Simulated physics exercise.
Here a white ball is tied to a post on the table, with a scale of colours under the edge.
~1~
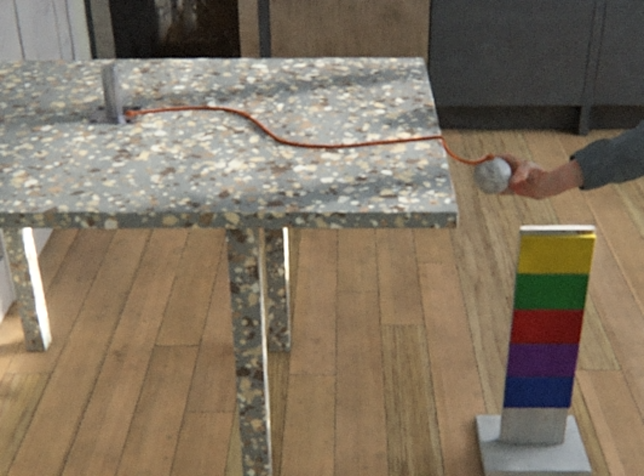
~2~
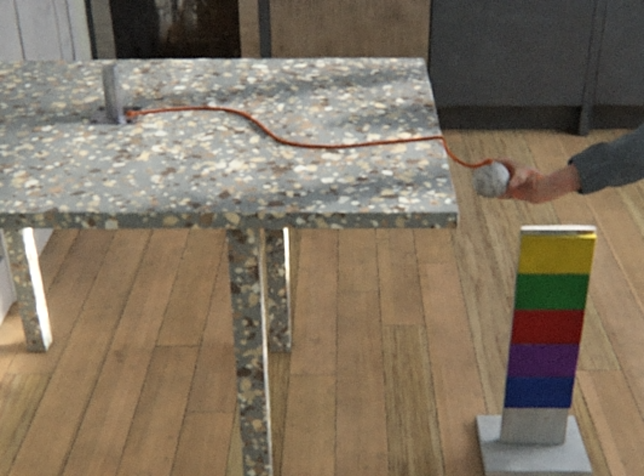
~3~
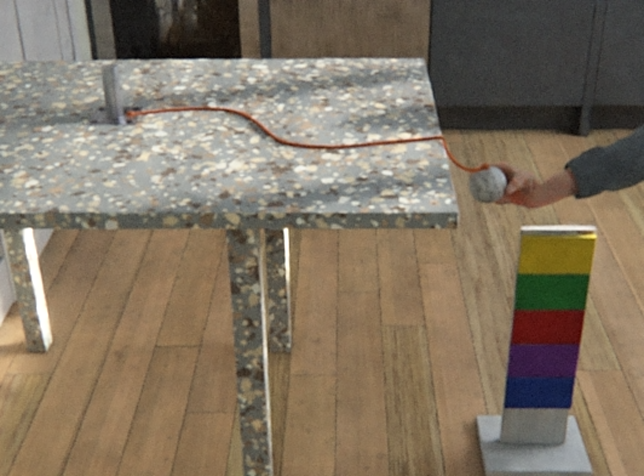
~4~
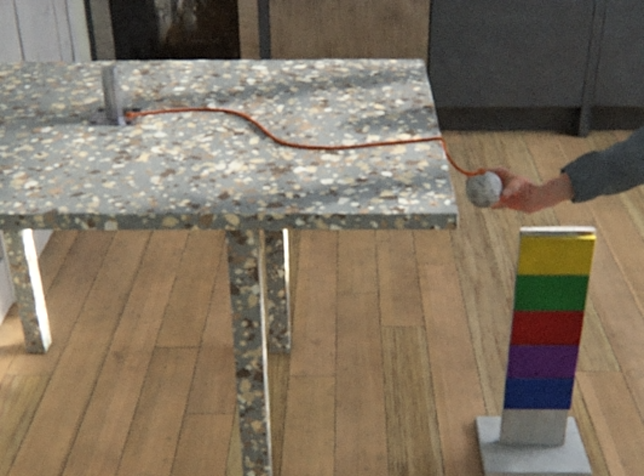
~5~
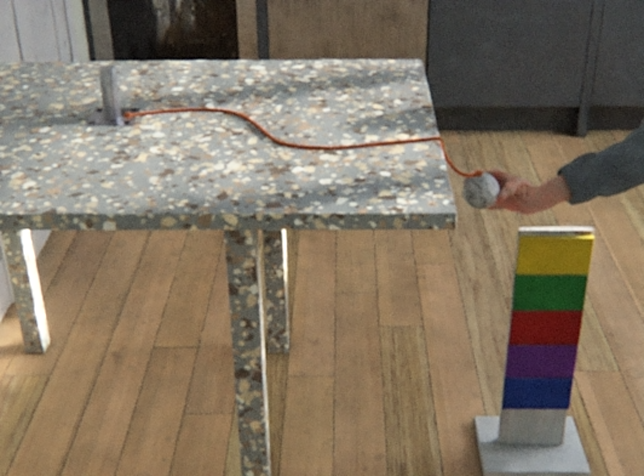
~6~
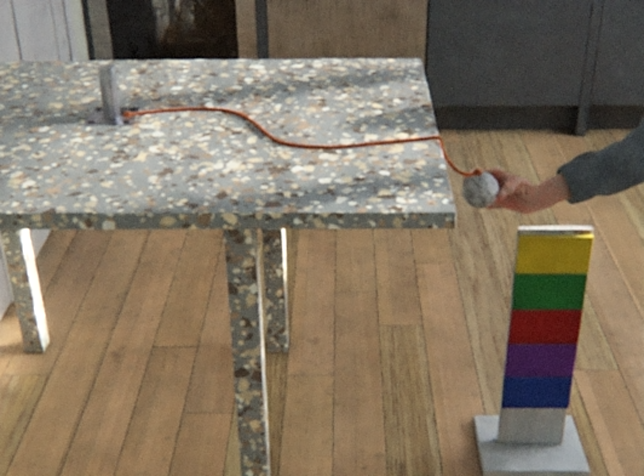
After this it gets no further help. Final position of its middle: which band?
Band: Yellow.
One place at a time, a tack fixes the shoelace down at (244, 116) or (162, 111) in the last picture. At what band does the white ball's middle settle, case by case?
Results, in sequence: Yellow / yellow.
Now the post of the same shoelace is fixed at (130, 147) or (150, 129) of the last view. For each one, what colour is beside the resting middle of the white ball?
Going case by case, it's green and then green.
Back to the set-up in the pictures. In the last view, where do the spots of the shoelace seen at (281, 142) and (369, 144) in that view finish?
Near (328, 127) and (416, 132).
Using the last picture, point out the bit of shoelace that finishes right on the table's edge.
Approx. (396, 142).
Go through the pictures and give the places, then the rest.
In the first picture, white ball (492, 176); yellow (556, 256); green (552, 292); red (547, 328); purple (543, 362); blue (539, 394).
In the second picture, white ball (491, 180); shoelace through (165, 111) (239, 112) (272, 135) (344, 147) (419, 139).
In the third picture, white ball (488, 185).
In the fourth picture, white ball (484, 189); shoelace through (164, 112) (238, 113) (271, 137) (344, 148) (418, 141).
In the fifth picture, white ball (481, 191).
In the sixth picture, white ball (480, 190); shoelace through (162, 111) (236, 113) (269, 136) (342, 147) (416, 140).
Soon after, ball near (450, 240); level with yellow.
After that, ball near (407, 249); level with yellow.
And then, ball near (420, 254); level with yellow.
In the end, ball near (427, 255); level with yellow. At yellow.
